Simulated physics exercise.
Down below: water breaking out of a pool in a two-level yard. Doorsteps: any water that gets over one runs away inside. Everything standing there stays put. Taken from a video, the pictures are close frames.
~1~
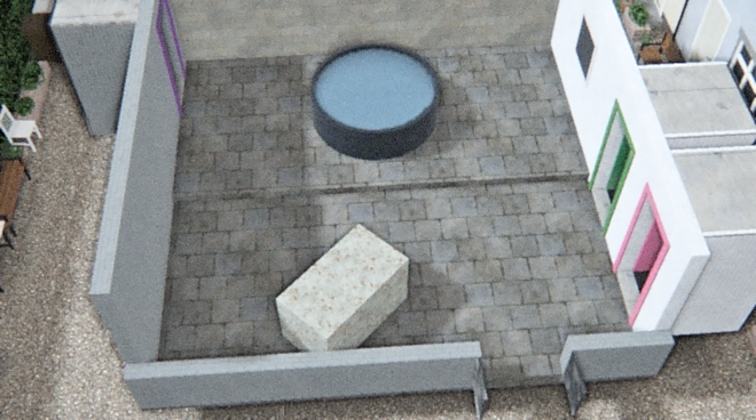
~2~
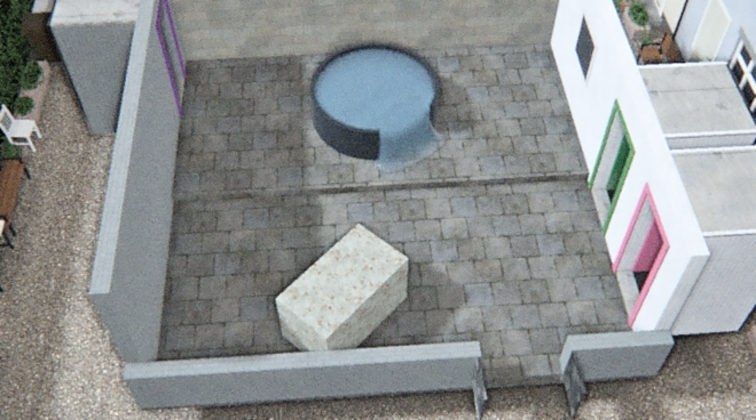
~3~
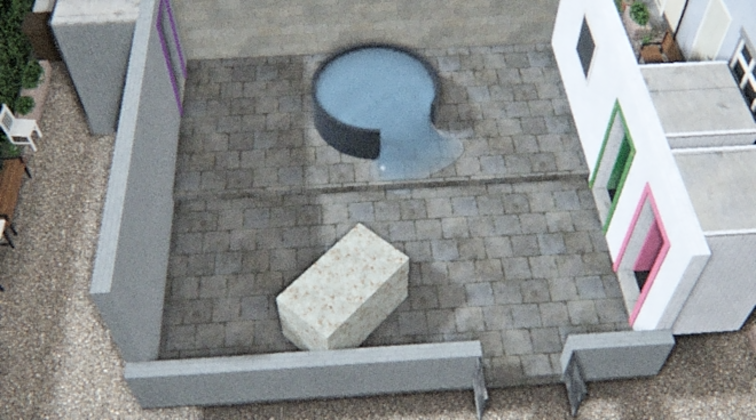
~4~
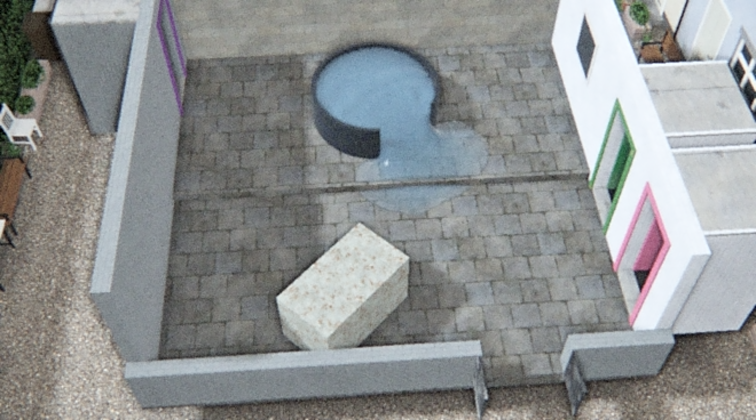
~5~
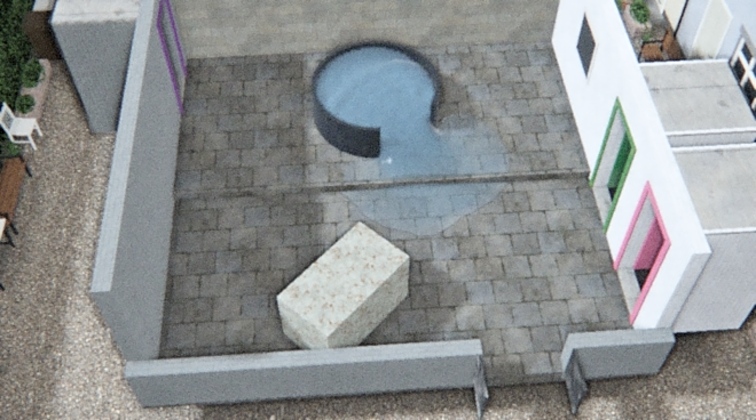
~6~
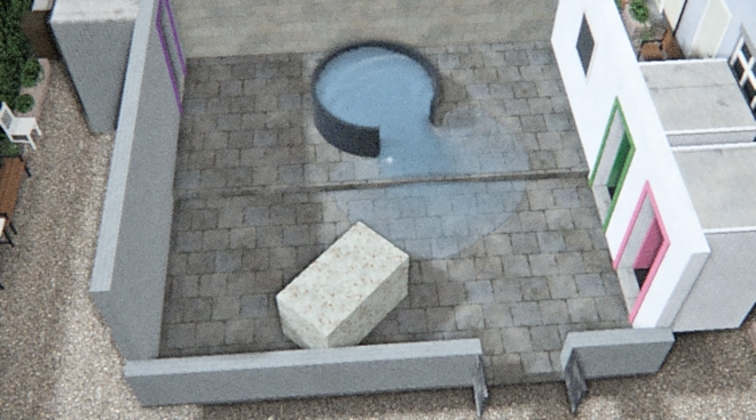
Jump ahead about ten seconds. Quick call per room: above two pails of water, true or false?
Green door: True; pink door: True; purple door: False.
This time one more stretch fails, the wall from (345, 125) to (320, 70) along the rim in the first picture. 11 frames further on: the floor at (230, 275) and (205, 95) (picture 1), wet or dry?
Soaked, then soaked.
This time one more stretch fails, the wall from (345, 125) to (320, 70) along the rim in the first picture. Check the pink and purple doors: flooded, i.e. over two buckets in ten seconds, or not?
One by one: Pink ends up below; purple ends up above.
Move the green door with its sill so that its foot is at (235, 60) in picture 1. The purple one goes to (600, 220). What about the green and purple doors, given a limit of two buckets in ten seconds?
I'd expect the green door remains short of it, and the purple door crosses the line too.
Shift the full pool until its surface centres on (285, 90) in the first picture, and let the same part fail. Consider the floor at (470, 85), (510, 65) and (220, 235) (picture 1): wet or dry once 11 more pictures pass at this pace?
Spared, spared, spared.
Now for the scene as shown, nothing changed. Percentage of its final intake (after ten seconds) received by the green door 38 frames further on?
Around 80 in a hundred.
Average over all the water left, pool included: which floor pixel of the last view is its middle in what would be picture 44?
It is around (447, 222).
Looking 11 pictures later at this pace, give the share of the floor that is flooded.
Close to 40 %.
A moment on, water covers 30 % of the floor; the green door wet at the sill, nothing in, the pink door not reached, the purple door not reached.
Next, water covers 40 % of the floor; the green door under two buckets in, the pink door under two buckets in, the purple door not reached.
Then, water covers 45 % of the floor; the green door over two buckets in, the pink door over two buckets in, the purple door not reached.
Later, water covers 45 % of the floor; the green door over two buckets in, the pink door over two buckets in, the purple door not reached.
In the end, water covers 55 % of the floor; the green door far over two buckets in, the pink door over two buckets in, the purple door not reached.
